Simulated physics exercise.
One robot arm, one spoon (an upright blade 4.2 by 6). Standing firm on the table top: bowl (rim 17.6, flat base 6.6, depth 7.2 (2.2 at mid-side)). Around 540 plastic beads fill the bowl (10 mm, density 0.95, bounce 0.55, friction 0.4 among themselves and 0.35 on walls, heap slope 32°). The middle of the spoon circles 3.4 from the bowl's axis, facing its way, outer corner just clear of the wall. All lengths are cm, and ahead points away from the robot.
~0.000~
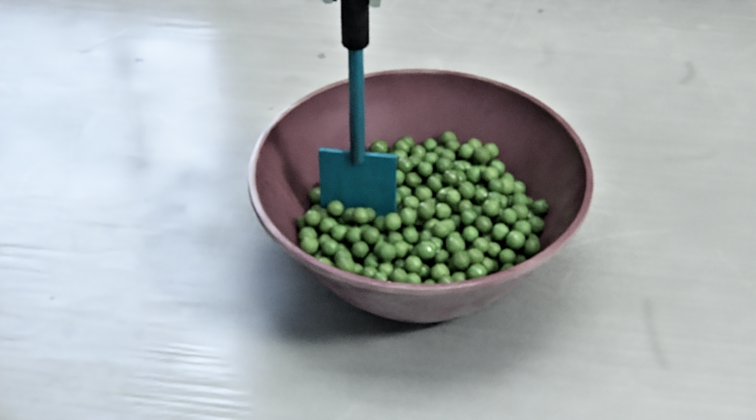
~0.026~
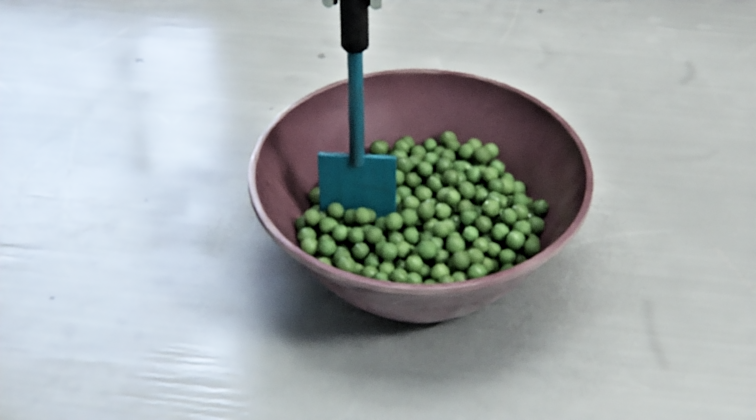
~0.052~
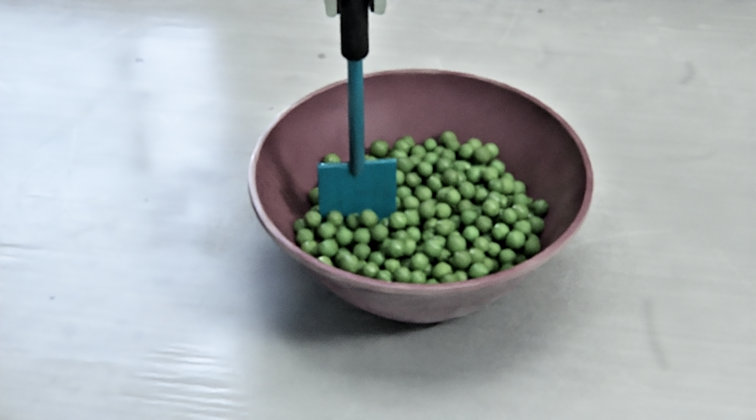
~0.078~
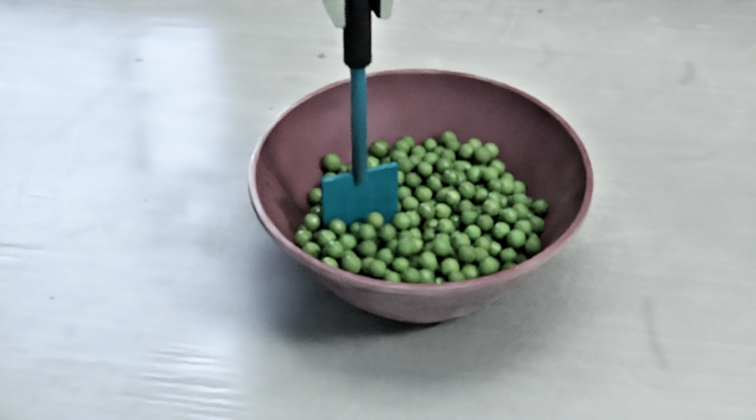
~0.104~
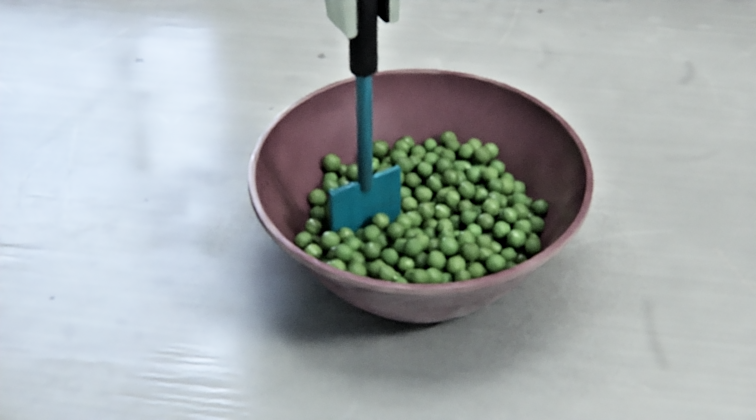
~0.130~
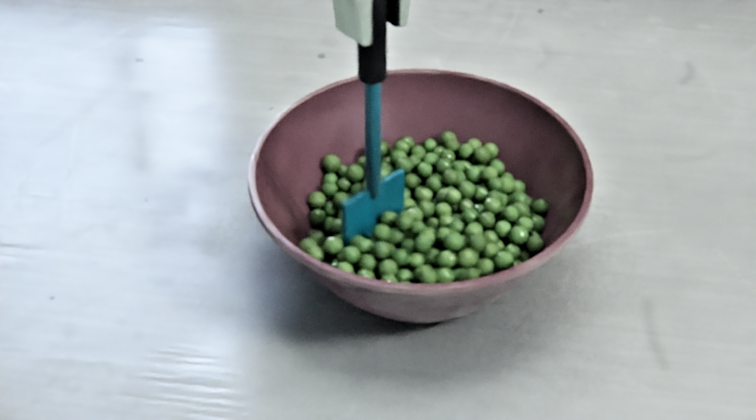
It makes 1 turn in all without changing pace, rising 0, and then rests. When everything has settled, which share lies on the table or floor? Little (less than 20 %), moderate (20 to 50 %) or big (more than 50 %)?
Share on the table or floor: Little (less than 20 %).
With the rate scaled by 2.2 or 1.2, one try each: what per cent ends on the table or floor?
Some 30 and 5 per cent.
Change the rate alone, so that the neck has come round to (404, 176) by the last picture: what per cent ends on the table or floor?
Some 10 per cent.
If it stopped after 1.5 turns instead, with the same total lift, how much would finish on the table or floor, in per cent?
It would be near 5 per cent.
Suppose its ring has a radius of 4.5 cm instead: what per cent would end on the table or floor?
In that case some 5 per cent.
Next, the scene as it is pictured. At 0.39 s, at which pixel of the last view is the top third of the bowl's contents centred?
Near (512, 174).
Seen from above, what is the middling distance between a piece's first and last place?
Some 6 cm.
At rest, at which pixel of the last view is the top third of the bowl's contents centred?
At about (348, 235).
By 0.39 s, 171° round, highest piece 9 above the table; 536 in the bowl, 1 in flight or on the tool.
By 0.64 s, 291° round, highest piece 8 above the table; 523 in the bowl, 10 on the table or floor, 4 in flight or on the tool.
By 0.97 s, 0° round, highest piece 8 above the table; 518 in the bowl, 19 on the table or floor.
By 1.67 s, 0° round, highest piece 8 above the table; 518 in the bowl, 19 on the table or floor.
Final count, 518 in the bowl, 19 on the table or floor. That is 4 % on the table or floor.
